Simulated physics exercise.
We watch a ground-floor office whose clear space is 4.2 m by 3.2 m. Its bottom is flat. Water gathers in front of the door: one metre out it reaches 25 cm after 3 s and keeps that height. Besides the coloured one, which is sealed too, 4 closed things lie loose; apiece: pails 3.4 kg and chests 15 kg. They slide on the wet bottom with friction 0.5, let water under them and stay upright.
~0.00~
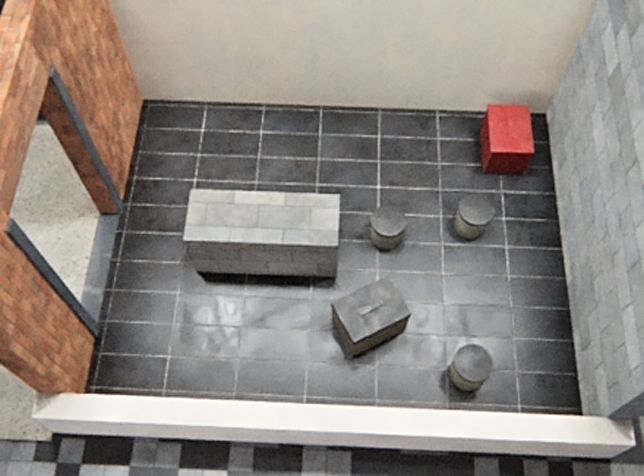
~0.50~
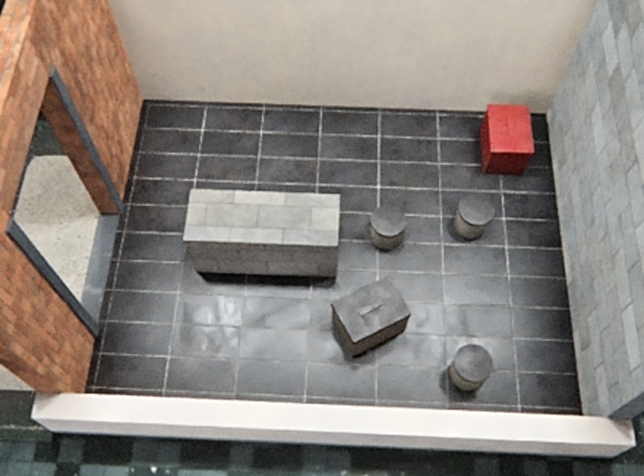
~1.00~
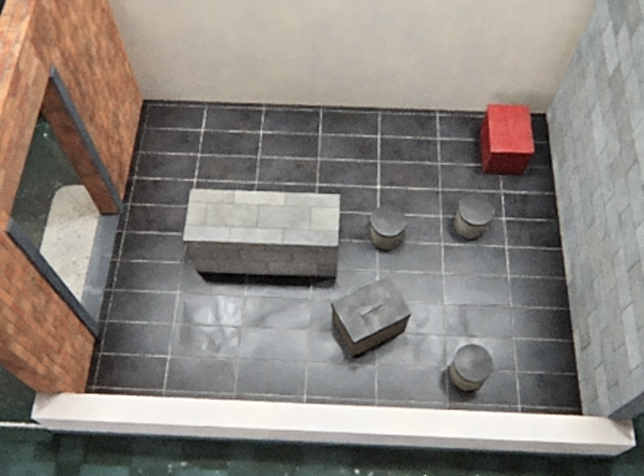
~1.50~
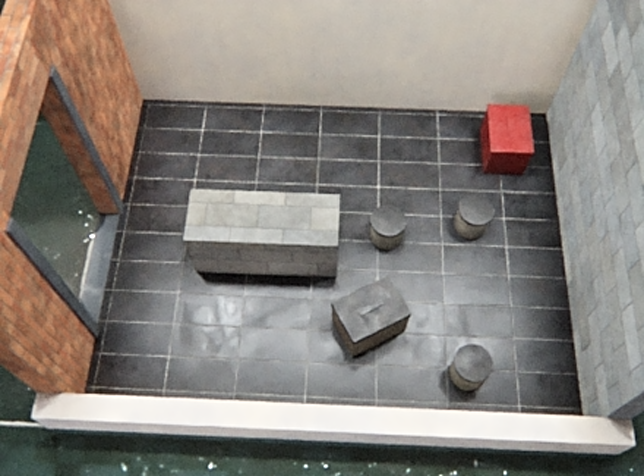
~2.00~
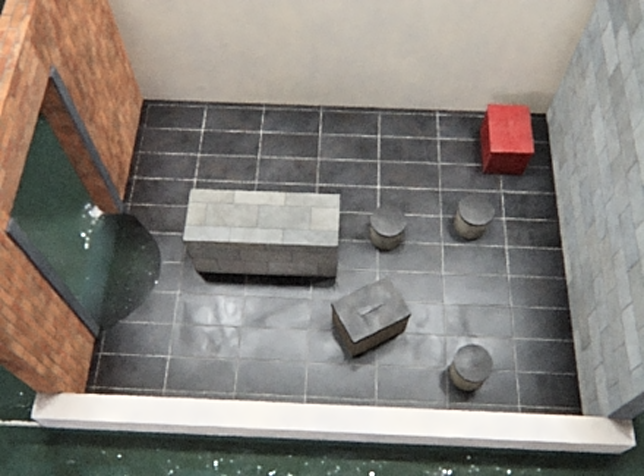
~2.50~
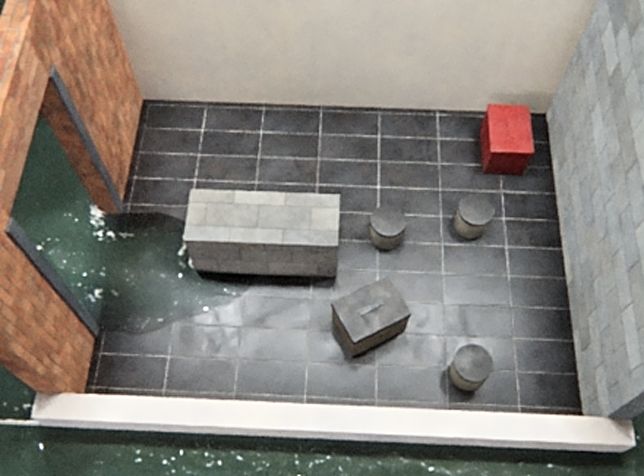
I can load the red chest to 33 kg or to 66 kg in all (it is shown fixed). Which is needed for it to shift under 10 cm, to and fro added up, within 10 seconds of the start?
For it, only the higher weight holds it.
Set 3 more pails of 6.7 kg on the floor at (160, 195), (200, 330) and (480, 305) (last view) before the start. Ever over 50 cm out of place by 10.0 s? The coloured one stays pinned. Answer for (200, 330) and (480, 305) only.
In that order: Over, over.
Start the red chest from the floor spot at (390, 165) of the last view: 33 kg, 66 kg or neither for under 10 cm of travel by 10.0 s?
Only the larger holds.
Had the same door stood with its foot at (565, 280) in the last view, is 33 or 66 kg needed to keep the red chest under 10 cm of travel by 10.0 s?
Then the smaller load will do.
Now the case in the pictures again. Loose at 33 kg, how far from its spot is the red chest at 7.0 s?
Roughly 0 cm.
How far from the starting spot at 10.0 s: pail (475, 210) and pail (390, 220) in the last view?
In that order: 100 cm, 100 cm.
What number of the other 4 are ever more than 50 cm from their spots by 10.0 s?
That makes 4.
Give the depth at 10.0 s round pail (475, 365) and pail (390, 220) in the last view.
Roughly 17 and 9 cm.
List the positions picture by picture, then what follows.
The first frame shows the red chest at (510, 128), on the bottom; water covers 0.0 m2; 0 of 5 have shifted.
The second frame shows the red chest at (510, 128), on the bottom; water covers 0.0 m2; 0 of 5 have shifted.
The third frame shows the red chest at (510, 128), on the bottom; 0.0 m2 under water; 0 of 5 have shifted.
The fourth frame shows the red chest at (510, 128) rests on the ground; water covers 0.0 m2; 0 of 5 have shifted.
The fifth frame shows the red chest at (510, 128), on the bottom; water covers 0.4 m2; 0 of 5 have shifted.
The sixth frame shows the red chest at (510, 128) rests on the ground; 1.0 m2 under water; 0 of 5 have shifted.
After 3.5 s the red chest would be 0 cm from its start with 33 kg and 0 cm from its start with 66 kg; 0 cm of water round it then.
After 4.5 s the red chest would be 0 cm from its start with 33 kg and 0 cm from its start with 66 kg; 0 cm of water round it then.
After 7.0 s the red chest would be 0 cm from its start with 33 kg and 0 cm from its start with 66 kg; 9 cm of water round it then.
After 10.0 s the red chest would be 79 cm from its start with 33 kg and 0 cm from its start with 66 kg; 15 cm of water round it then.
